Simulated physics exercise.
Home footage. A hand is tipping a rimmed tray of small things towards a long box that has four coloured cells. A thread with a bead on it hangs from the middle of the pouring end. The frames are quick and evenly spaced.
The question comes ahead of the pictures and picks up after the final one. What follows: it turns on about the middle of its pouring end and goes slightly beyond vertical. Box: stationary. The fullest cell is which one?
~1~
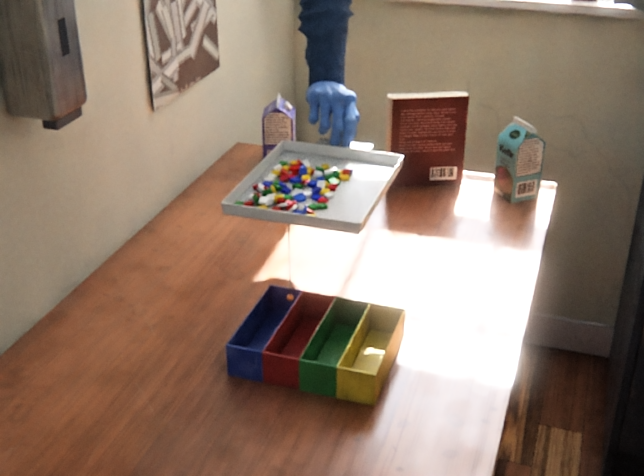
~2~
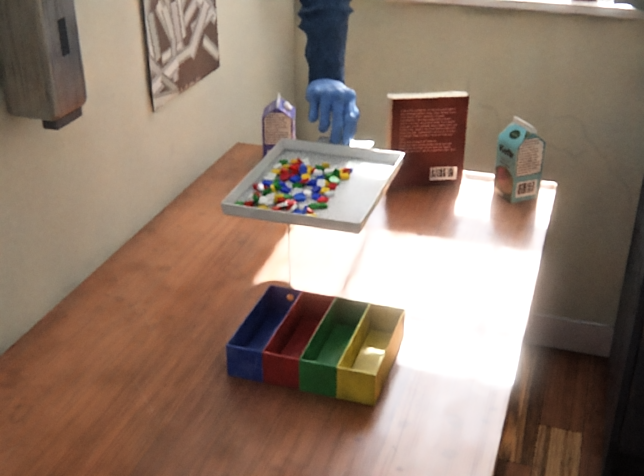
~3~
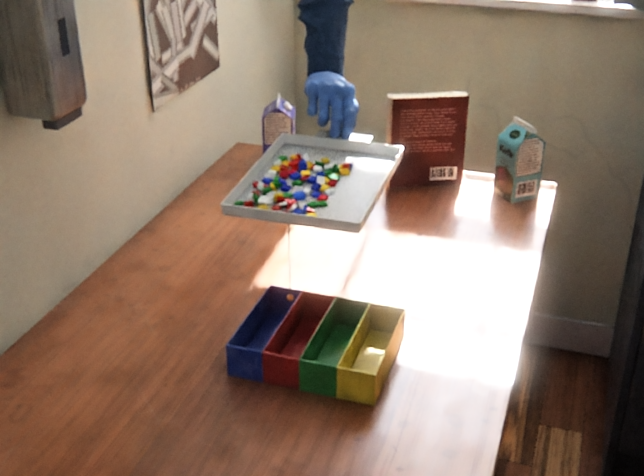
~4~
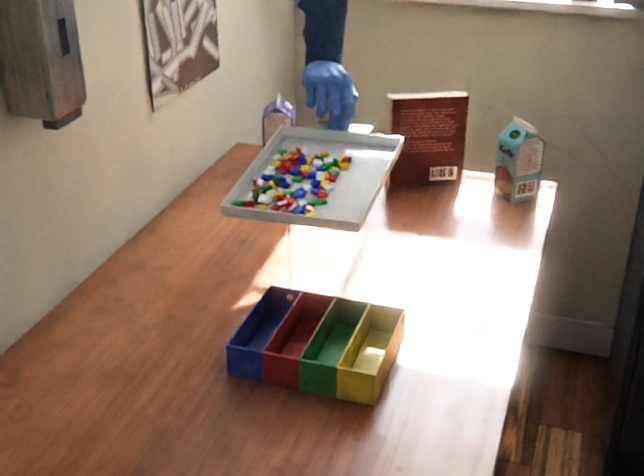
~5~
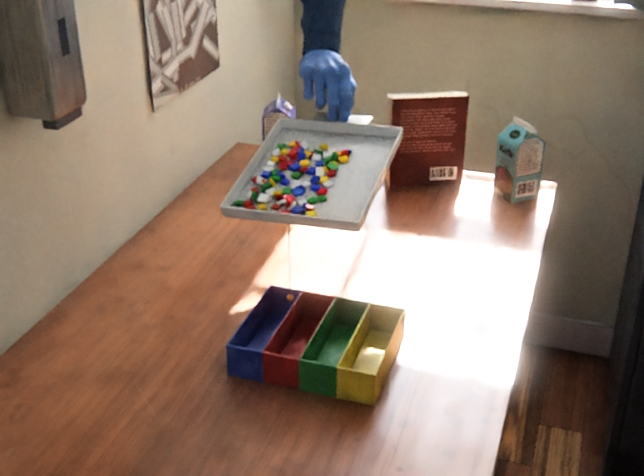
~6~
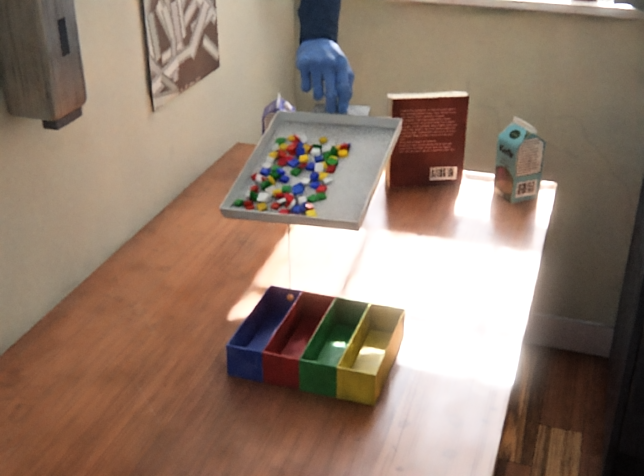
The blue cell.
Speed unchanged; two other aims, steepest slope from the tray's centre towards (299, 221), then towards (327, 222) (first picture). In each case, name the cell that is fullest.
So the first one goes to the blue one and the second to the green cell.
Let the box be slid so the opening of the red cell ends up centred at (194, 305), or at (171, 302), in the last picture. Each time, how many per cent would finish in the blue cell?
You'd get 0 in a hundred first and 0 in a hundred after that.
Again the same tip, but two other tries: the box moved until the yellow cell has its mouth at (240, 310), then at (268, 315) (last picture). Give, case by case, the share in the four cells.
Roughly 70% on the first try and 90% on the second.
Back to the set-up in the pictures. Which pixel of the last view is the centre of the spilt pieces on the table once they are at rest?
Roughly pixel (219, 339).
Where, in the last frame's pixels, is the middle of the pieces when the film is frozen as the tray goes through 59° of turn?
Roughly at (263, 194).
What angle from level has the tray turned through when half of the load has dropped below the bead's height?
Tilt: Around 115 degrees.
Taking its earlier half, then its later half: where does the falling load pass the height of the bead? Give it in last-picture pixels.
About (240, 310), and after that about (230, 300).
Soon, tray tipped steeply; all on the tray.
A while on, tray tipped right over; most on the tray; a small part in the blue cell; about a quarter falling or outside the box.
Towards the end, tray tipped past a quarter turn; about a third in the blue cell; a small part in the red cell; about two thirds falling or outside the box.
Finally, tray tipped past a quarter turn; about a third in the blue cell; a small part in the red cell; none in the yellow cell; none in the green cell; about two thirds outside the box.
